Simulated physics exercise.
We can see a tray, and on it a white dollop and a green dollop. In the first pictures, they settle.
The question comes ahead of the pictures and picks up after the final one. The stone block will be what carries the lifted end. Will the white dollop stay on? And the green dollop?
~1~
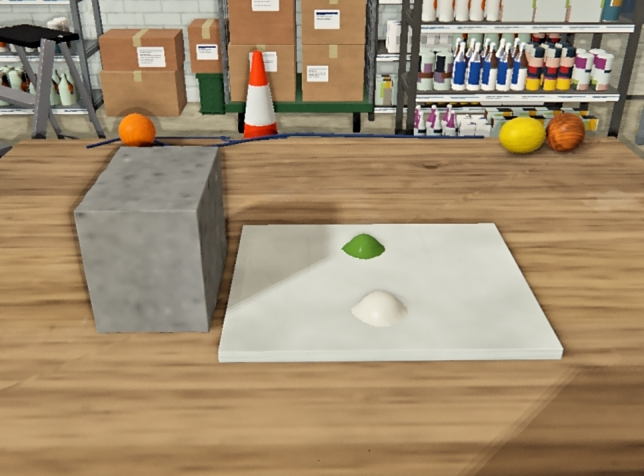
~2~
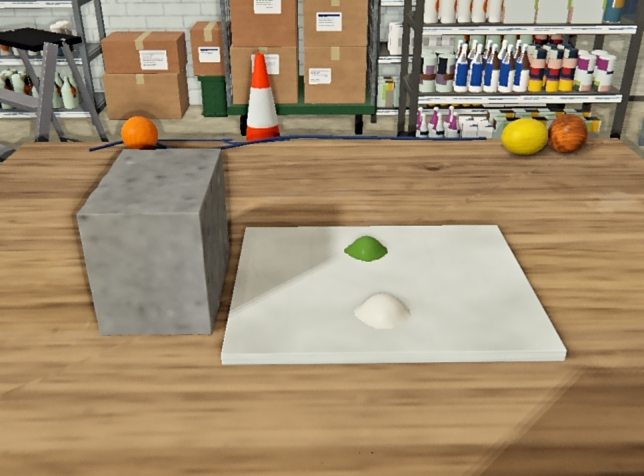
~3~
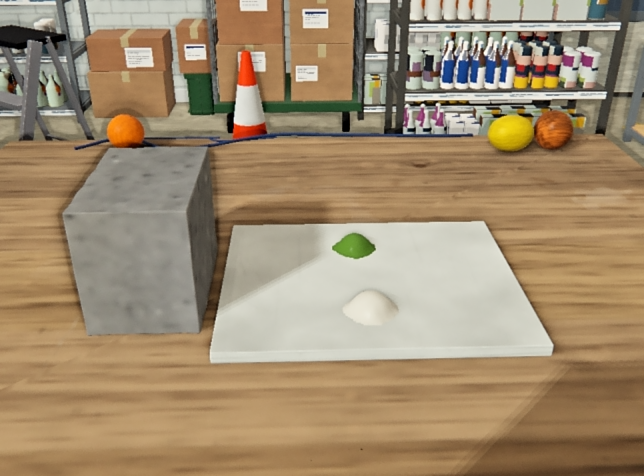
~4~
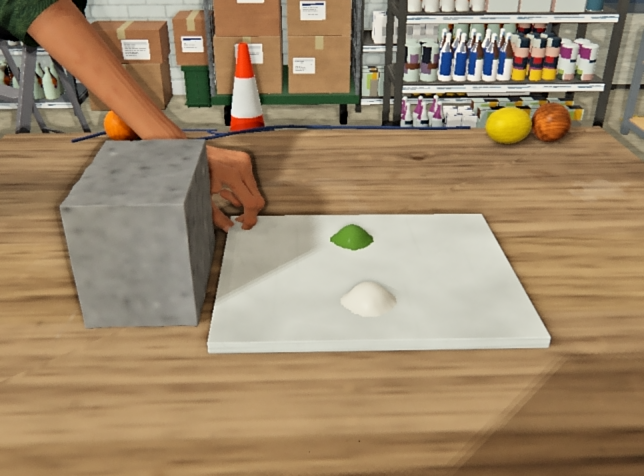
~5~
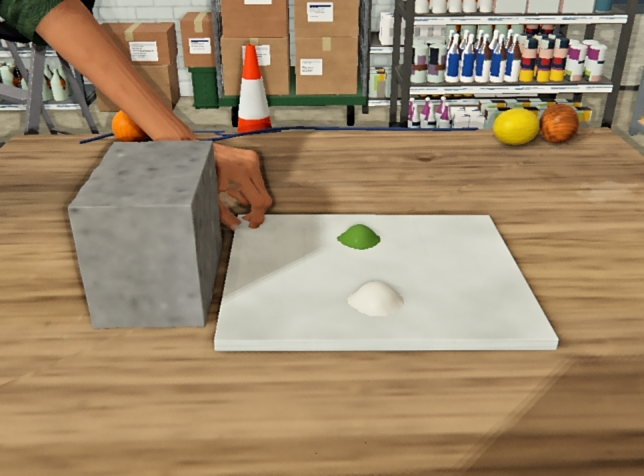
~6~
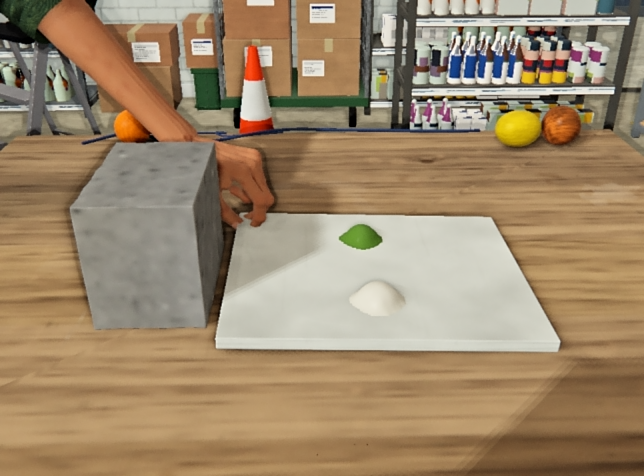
Here the white dollop sits tight, and the green dollop sits tight.
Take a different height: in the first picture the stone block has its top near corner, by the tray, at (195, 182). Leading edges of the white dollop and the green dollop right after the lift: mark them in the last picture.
The first one stops at (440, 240), and after it the second at (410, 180).
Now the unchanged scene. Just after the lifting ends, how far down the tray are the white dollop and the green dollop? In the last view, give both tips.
In the last view, the first is close to (430, 248) and the second close to (404, 189).
A moment on, slope about 28°; the white dollop has not moved; the green dollop has not moved.
Further on, the white dollop has not moved; the green dollop has not moved.
When it is over, slope about 28°; the white dollop has not moved; the green dollop has not moved.
